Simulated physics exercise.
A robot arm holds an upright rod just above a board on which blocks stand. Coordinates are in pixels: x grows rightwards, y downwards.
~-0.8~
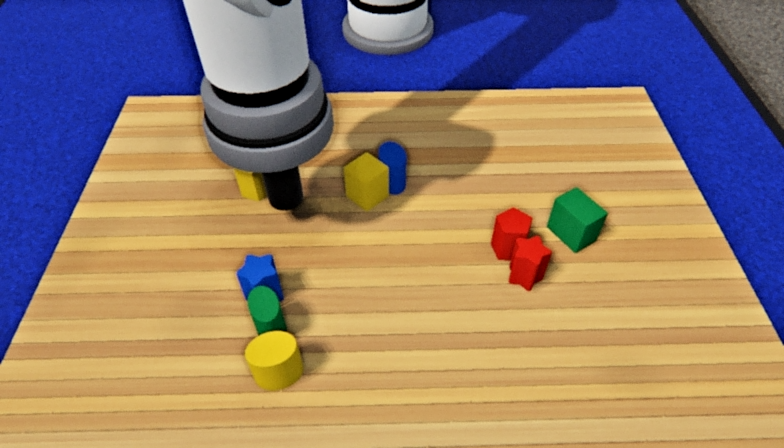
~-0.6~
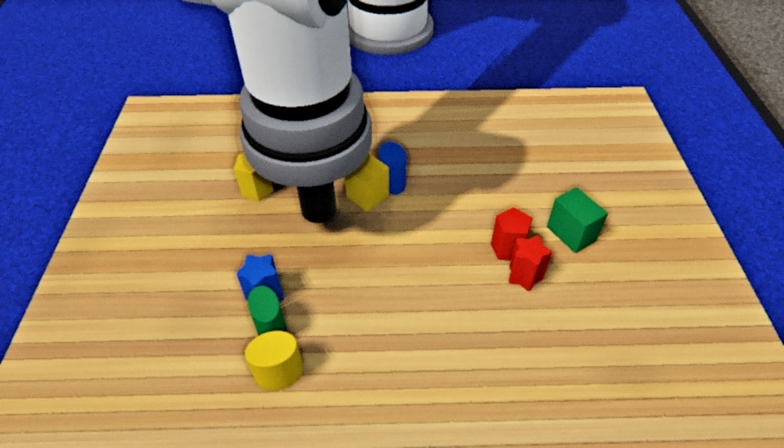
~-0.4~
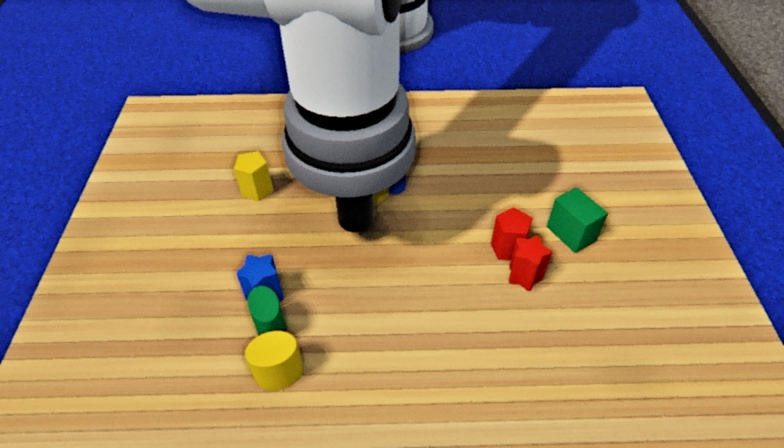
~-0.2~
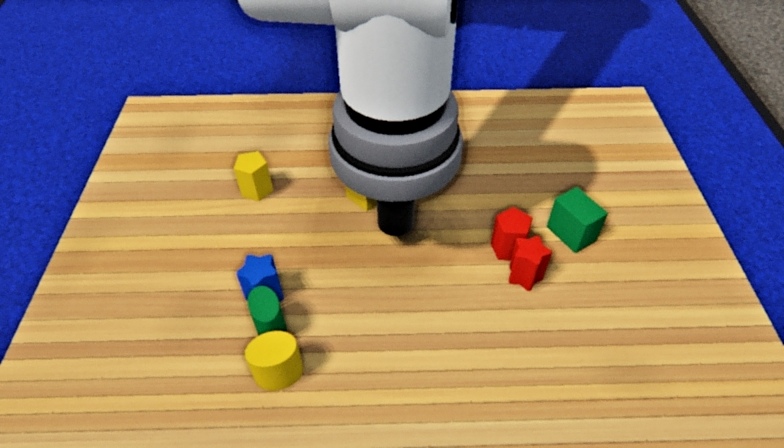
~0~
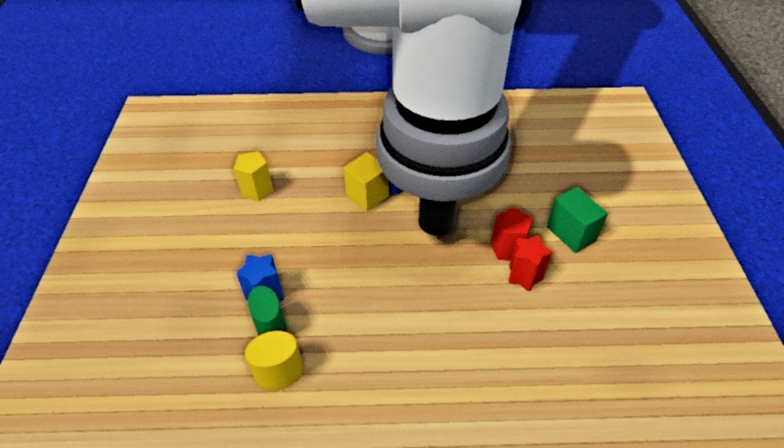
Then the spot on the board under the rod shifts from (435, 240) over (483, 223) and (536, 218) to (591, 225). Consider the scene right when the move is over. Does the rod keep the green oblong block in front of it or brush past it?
At the end of the path, the rod is still pushing the green oblong block ahead of it.
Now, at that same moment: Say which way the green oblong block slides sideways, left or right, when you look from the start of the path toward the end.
Measured against the direction from start to end, the green oblong block shifts toward the right-hand side.
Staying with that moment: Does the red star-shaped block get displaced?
Going by the path, no.
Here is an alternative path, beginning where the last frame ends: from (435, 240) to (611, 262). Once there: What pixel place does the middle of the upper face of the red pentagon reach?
It will likely be found at (662, 236).
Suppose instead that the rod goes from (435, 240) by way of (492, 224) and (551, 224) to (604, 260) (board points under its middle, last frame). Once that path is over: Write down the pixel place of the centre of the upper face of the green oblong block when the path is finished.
Roughly at (659, 231).
On the path given first. One third of the way, rod (487, 206); nothing pushed yet.
Two thirds of the way, rod (541, 201); green oblong block (587, 206).
At the end, rod (598, 208); red pentagon not moved; red star-shaped block not moved; green oblong block (636, 224), turned 45° clockwise.
